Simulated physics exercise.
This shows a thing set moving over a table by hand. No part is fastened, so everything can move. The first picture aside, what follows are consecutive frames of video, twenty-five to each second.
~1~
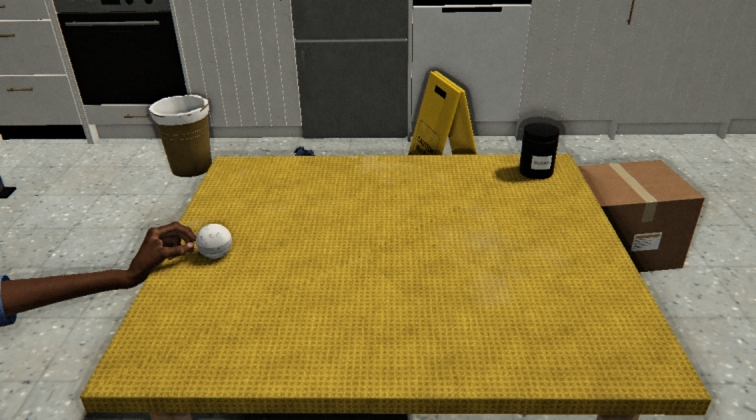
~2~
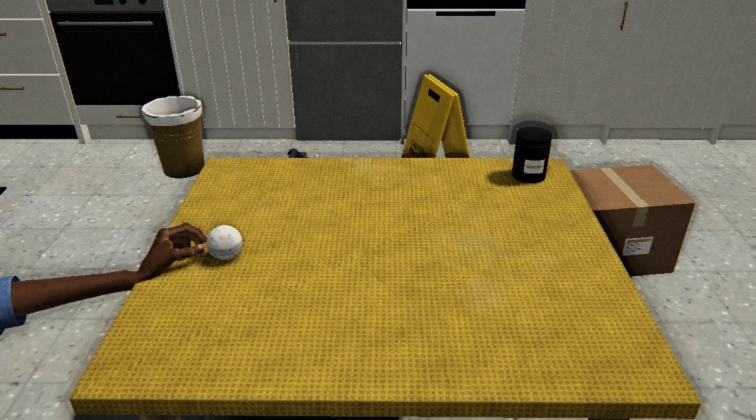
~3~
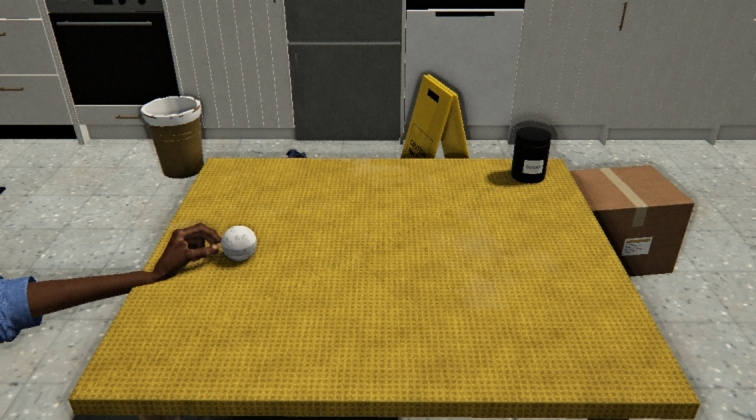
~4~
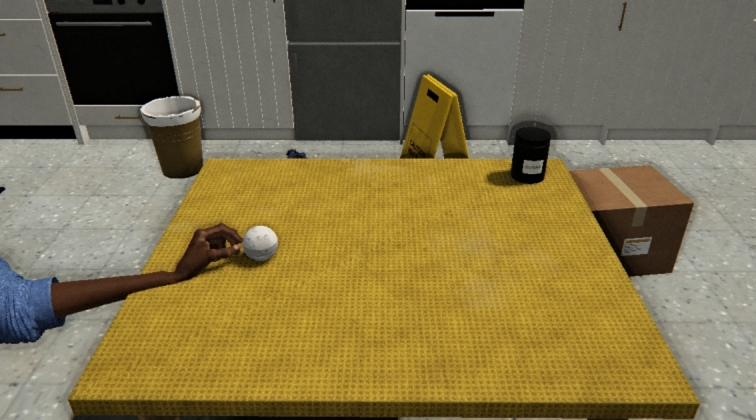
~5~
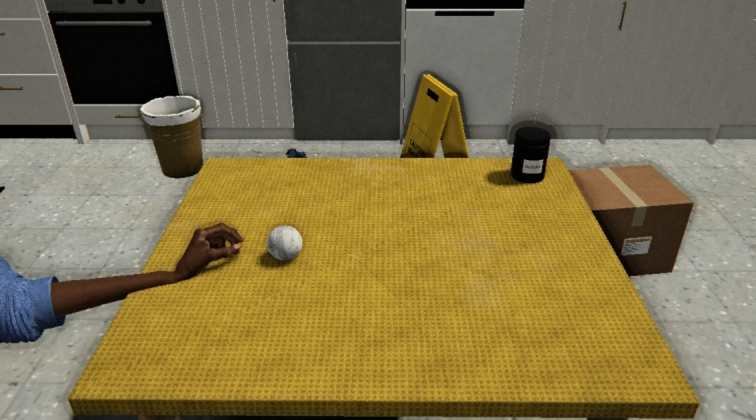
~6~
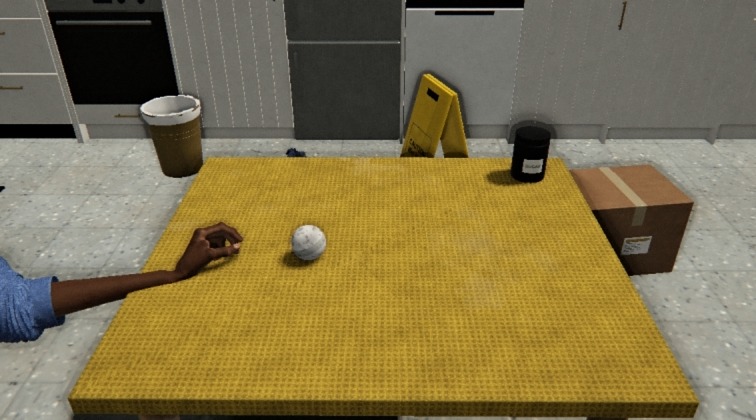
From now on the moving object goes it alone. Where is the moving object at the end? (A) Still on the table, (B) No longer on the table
B, no longer on the table.
Then, 0.40 s later than the last frame, white ball moved well along near (519, 243).
Then, 0.80 s later than the last frame, white ball now off the table.
When it is over, off the table, white ball.
